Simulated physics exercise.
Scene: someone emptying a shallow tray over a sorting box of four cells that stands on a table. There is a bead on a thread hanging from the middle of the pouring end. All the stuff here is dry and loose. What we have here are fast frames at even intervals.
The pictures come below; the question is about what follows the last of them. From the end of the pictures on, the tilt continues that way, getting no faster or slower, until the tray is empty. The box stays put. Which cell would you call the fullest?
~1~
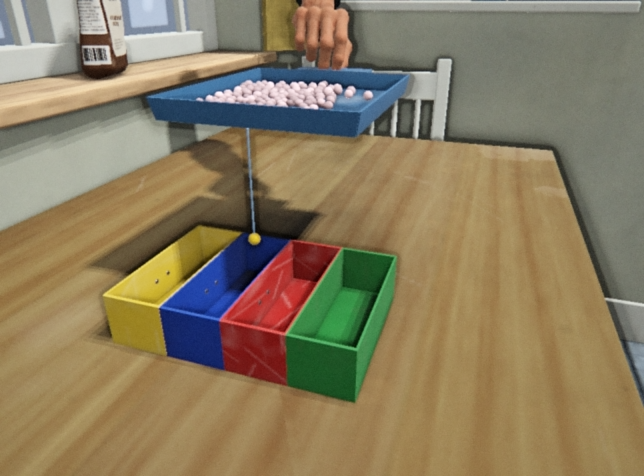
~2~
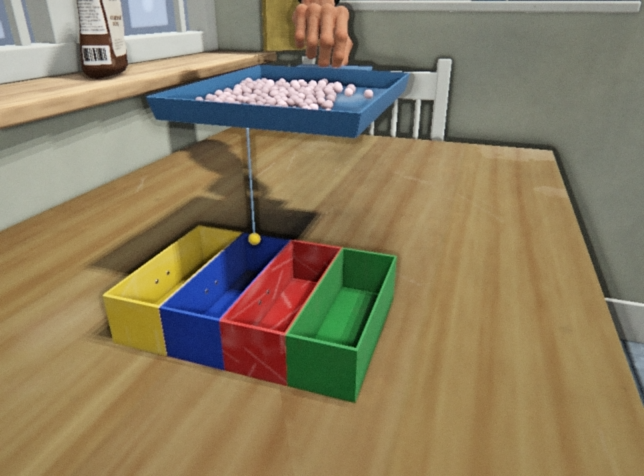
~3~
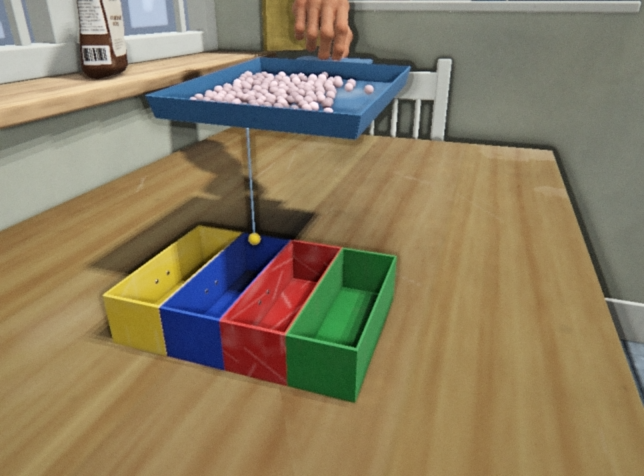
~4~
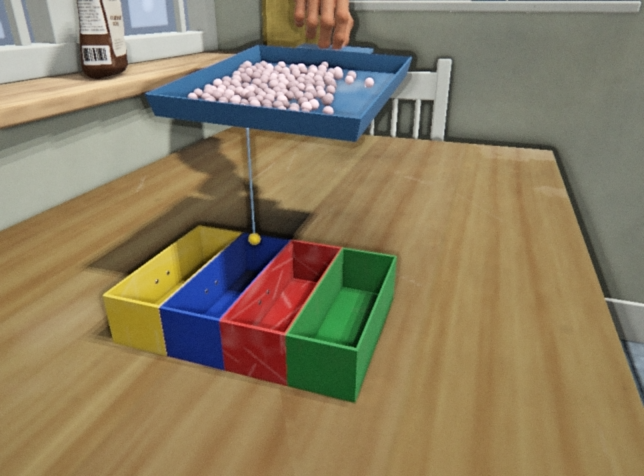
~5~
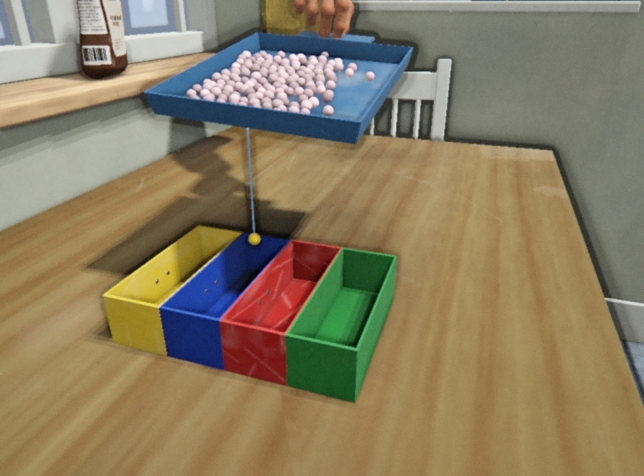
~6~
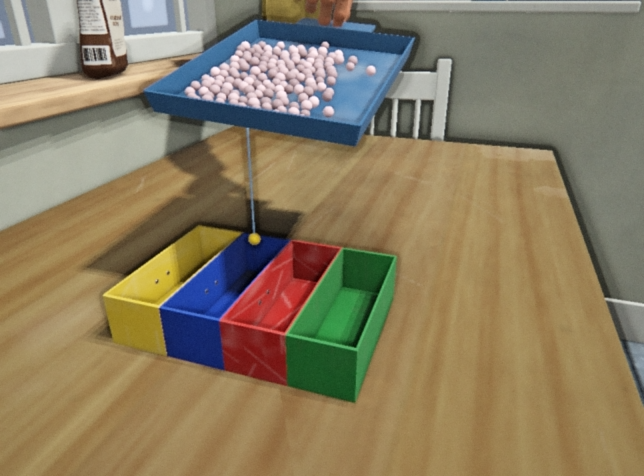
I would call the green cell the fullest.
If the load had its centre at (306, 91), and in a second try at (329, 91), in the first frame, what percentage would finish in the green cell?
Around 60 then around 70 per cent.
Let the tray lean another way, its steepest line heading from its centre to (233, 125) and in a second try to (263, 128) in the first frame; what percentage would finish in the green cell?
0 per cent, then 20 per cent.
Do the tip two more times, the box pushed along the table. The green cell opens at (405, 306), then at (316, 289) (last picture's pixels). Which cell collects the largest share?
In order: The cell in red, green.
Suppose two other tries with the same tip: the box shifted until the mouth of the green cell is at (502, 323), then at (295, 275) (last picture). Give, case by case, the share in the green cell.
Roughly 0% first, roughly 30% second.
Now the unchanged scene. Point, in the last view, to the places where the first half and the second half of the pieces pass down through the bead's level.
Earlier half at (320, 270), later half at (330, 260).
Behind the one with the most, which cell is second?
The second spot goes to the red one.
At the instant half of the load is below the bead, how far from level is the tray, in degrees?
90 degrees.
Soon after the last picture, tray tipped steeply; nearly all on the tray; a stray few falling or outside the box.
A little later, tray tipped right over; about a quarter on the tray; about a third in the green cell; about a quarter in the red cell; a small part in the blue cell; about a quarter falling or outside the box.
Later still, tray tipped past a quarter turn; about two thirds in the green cell; about a third in the red cell; a small part in the blue cell; a stray few in the yellow cell; a stray few falling or outside the box.
At rest, tray tipped past a quarter turn; about two thirds in the green cell; about a third in the red cell; a small part in the blue cell; a stray few in the yellow cell; a stray few outside the box.
